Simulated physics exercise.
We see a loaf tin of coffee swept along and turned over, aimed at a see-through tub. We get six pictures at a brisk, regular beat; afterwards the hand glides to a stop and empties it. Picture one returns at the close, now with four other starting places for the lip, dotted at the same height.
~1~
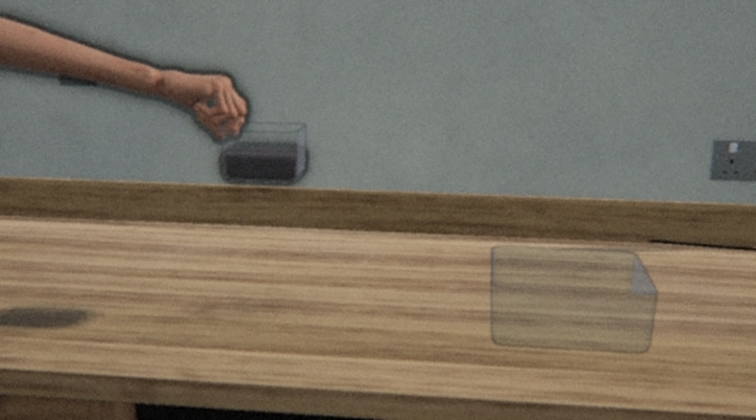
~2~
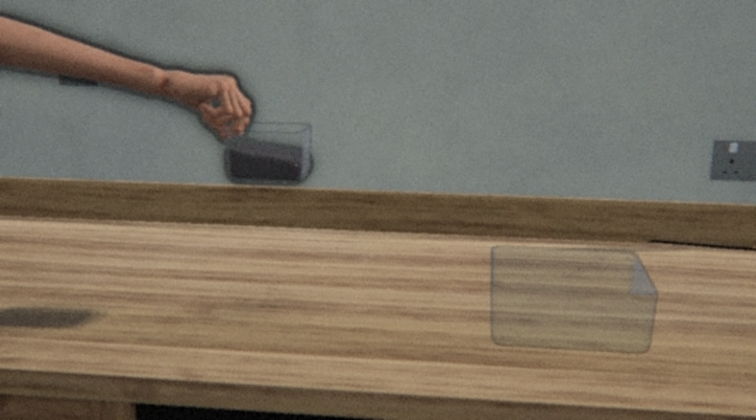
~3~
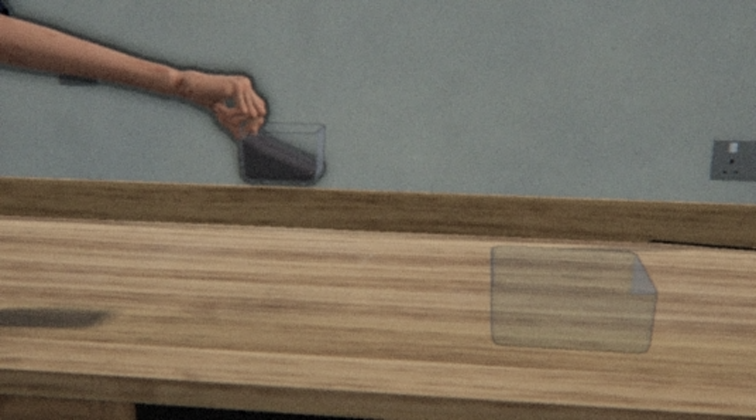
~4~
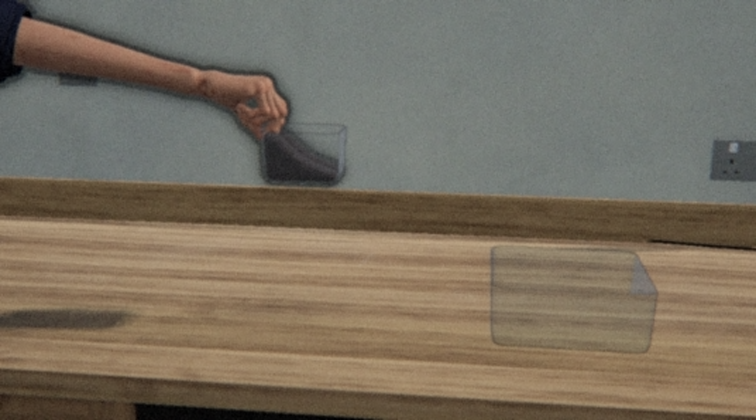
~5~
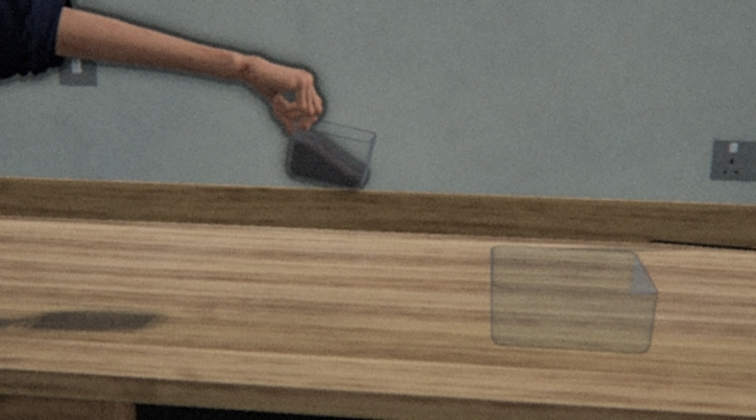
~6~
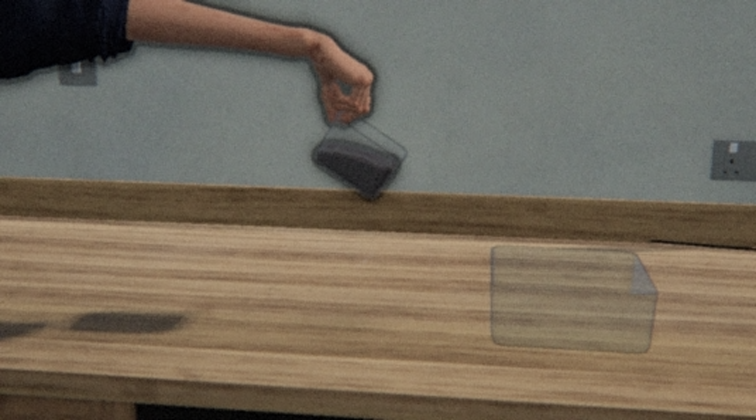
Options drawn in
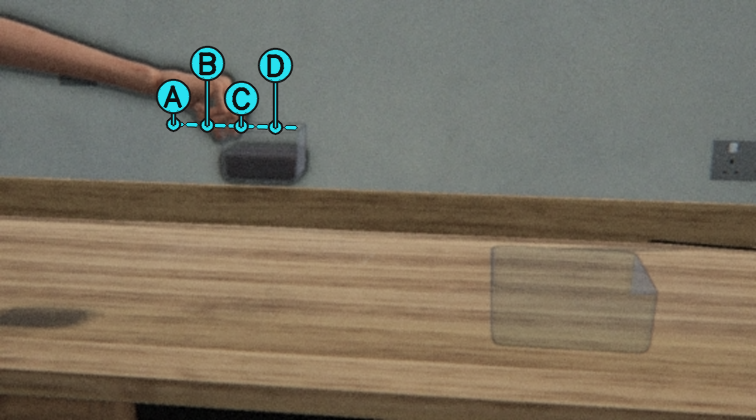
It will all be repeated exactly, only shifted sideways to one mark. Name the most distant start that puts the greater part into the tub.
The limit is D.
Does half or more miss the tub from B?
Yes.
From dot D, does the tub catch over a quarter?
Yes, it does.
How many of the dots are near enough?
One.
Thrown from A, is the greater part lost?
Yes, it does.
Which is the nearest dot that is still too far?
Dot C.
On the marked copy, A at (173, 124); B at (207, 125); C at (241, 126); D at (275, 127).
For dot A, about 0 % lands in the tub, 100 % falls short.
For dot B, about 0 % lands in the tub, 98 % falls short.
For dot C, about 24 % lands in the tub, 68 % falls short and 8 % goes beside or beyond.
For dot D, about 73 % lands in the tub, 13 % falls short and 15 % goes beside or beyond.
